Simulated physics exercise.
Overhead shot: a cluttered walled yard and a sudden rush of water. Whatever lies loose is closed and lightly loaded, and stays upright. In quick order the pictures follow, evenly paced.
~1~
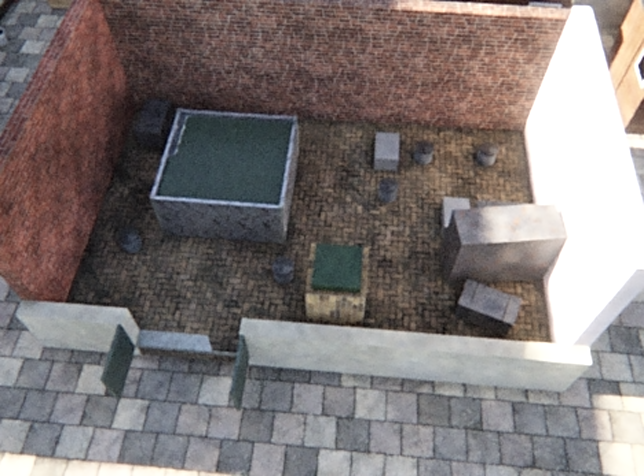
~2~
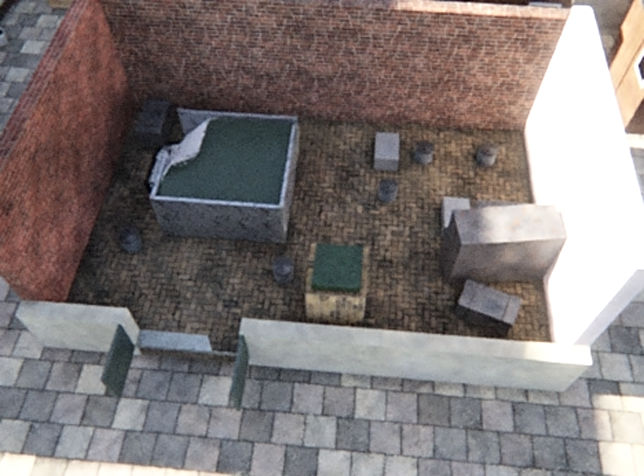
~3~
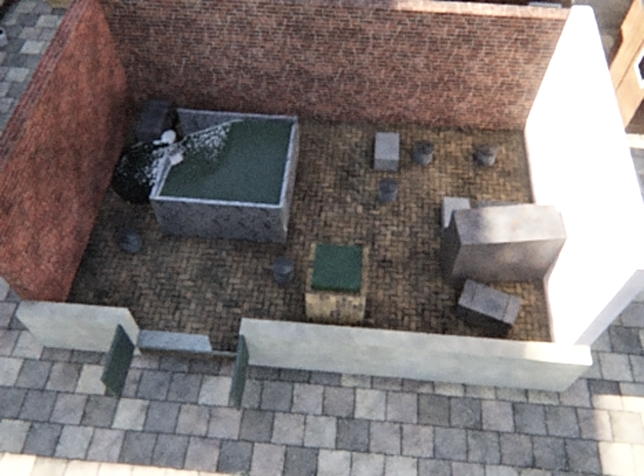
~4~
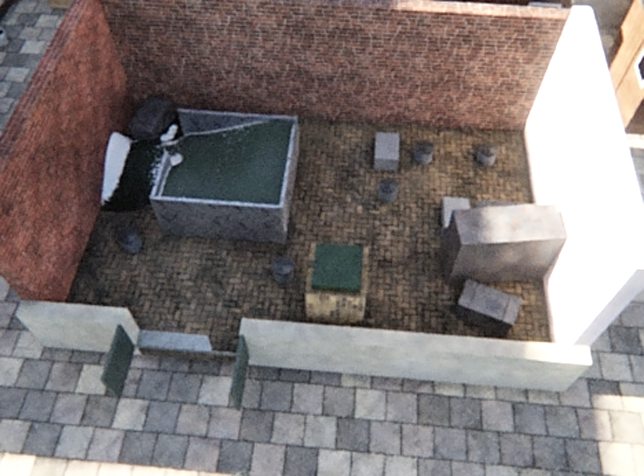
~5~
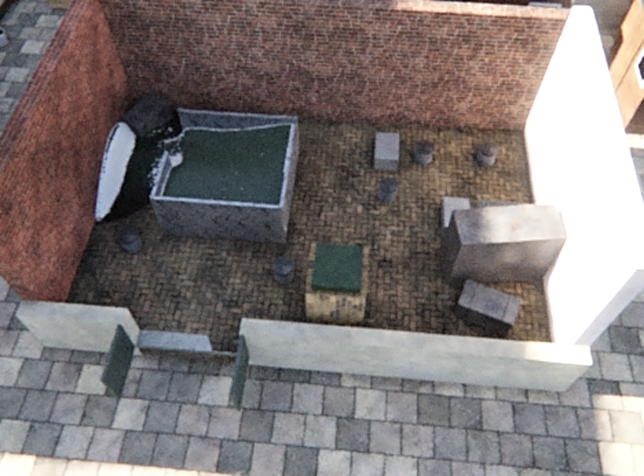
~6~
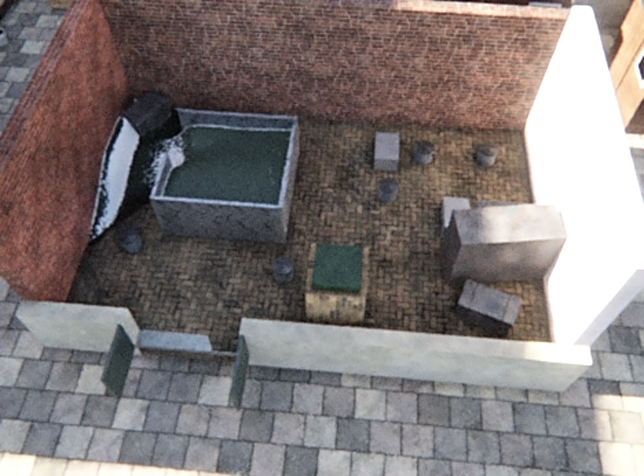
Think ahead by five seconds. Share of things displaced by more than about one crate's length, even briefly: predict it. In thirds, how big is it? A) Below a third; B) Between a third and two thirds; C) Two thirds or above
Between a third and two thirds (B).
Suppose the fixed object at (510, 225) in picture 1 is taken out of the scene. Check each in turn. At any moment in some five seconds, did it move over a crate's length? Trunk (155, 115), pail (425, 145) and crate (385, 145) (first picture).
Outcome, each in turn - passed the mark / passed the mark / passed the mark.
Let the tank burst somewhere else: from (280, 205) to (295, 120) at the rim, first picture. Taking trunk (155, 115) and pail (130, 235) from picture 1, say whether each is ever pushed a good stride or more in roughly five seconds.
First under that mark, then under that mark.
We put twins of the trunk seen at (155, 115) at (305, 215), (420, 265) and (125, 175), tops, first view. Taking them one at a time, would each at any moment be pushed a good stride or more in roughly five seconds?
Here's how it goes: Never gets far, never gets far, and lastly sent far off.
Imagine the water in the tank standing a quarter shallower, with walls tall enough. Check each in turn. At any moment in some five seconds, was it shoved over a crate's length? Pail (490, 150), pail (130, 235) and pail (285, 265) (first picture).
Object 1: Stayed below the mark. Object 2: Passed the mark. Object 3: Stayed below the mark.
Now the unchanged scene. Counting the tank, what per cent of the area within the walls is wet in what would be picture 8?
I'd estimate around 20 percent.
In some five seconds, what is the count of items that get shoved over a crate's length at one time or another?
The total is 5.
A moment on, 0 of 10 are well off their spots; 1 afloat.
Next, 2 of 10 are well off their spots; 1 afloat.
Later, 4 of 10 are well off their spots; 1 afloat.
In the end, 5 of 10 are well off their spots, and 5 have been at some point; 6 afloat.
